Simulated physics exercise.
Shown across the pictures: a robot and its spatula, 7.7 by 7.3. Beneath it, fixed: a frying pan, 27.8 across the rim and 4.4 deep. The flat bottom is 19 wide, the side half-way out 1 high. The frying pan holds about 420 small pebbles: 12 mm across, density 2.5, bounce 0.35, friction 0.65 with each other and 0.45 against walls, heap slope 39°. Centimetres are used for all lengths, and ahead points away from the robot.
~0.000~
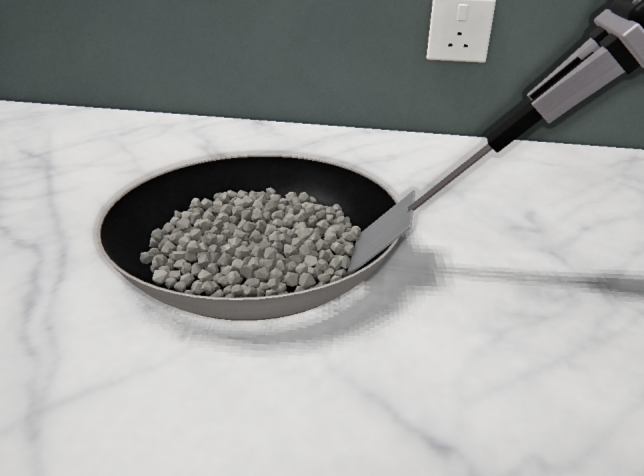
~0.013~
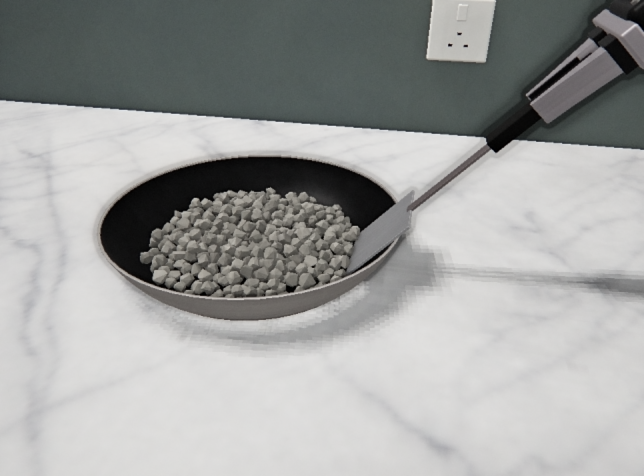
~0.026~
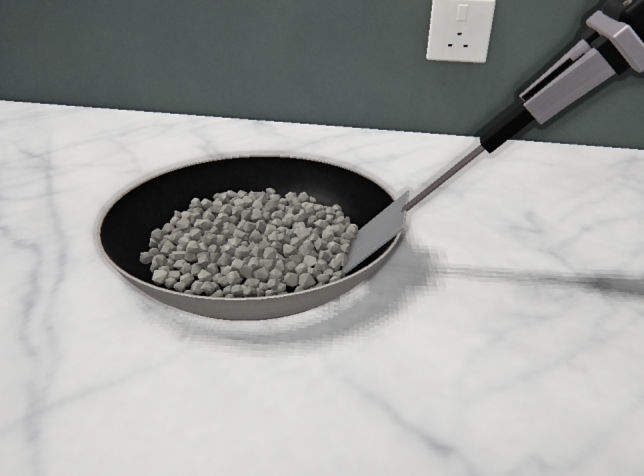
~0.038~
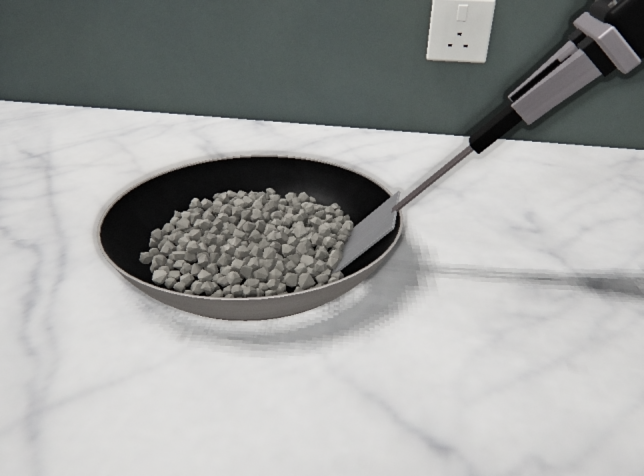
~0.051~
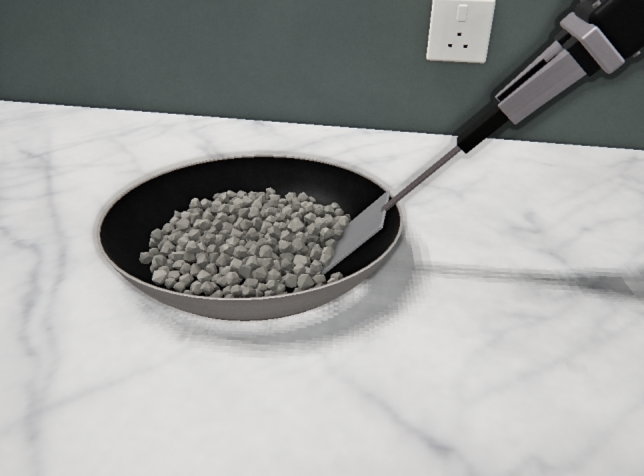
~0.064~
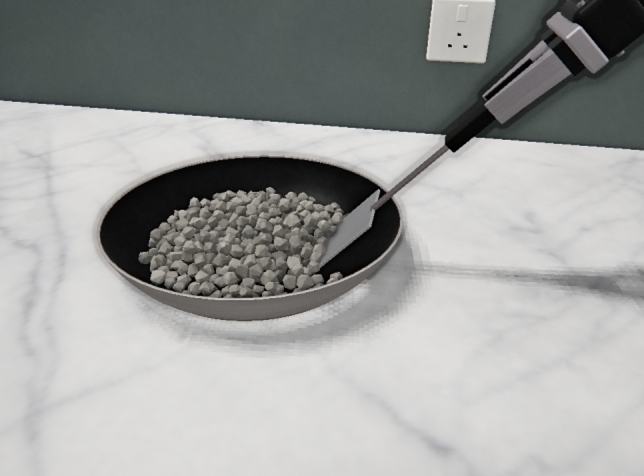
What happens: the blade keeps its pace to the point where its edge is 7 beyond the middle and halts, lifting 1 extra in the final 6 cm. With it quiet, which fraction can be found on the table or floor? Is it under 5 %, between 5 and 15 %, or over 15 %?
It is under 5 %.
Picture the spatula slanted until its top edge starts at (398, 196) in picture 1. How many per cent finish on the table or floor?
Some 0 per cent.
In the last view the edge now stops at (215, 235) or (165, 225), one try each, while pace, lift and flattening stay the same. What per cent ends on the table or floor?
The two tries give near 0 and near 15 in a hundred.
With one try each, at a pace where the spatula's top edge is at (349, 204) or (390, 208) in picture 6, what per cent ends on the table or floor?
Try one roughly 10 per cent; try two roughly 0 per cent.
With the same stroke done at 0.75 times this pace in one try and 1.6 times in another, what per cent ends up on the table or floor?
Close to 0 and 10 percent respectively.
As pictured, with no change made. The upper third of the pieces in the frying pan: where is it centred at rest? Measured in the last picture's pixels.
It is centred around (164, 212).
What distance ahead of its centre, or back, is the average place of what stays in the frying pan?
I'd say it's roughly 5.0 cm toward the front.
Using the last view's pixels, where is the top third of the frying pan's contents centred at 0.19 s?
(205, 221).
By 0.13 s, sloping 48°, highest piece 7 above the table; 415 in the frying pan.
By 0.19 s, sloping 48°, highest piece 7 above the table; 415 in the frying pan.
By 0.42 s, sloping 48°, highest piece 6 above the table; 409 in the frying pan, 6 on the table or floor.
By 1.47 s, sloping 48°, highest piece 6 above the table; 409 in the frying pan, 6 on the table or floor.
Final count, 409 in the frying pan, 6 on the table or floor. That is 1 % on the table or floor.
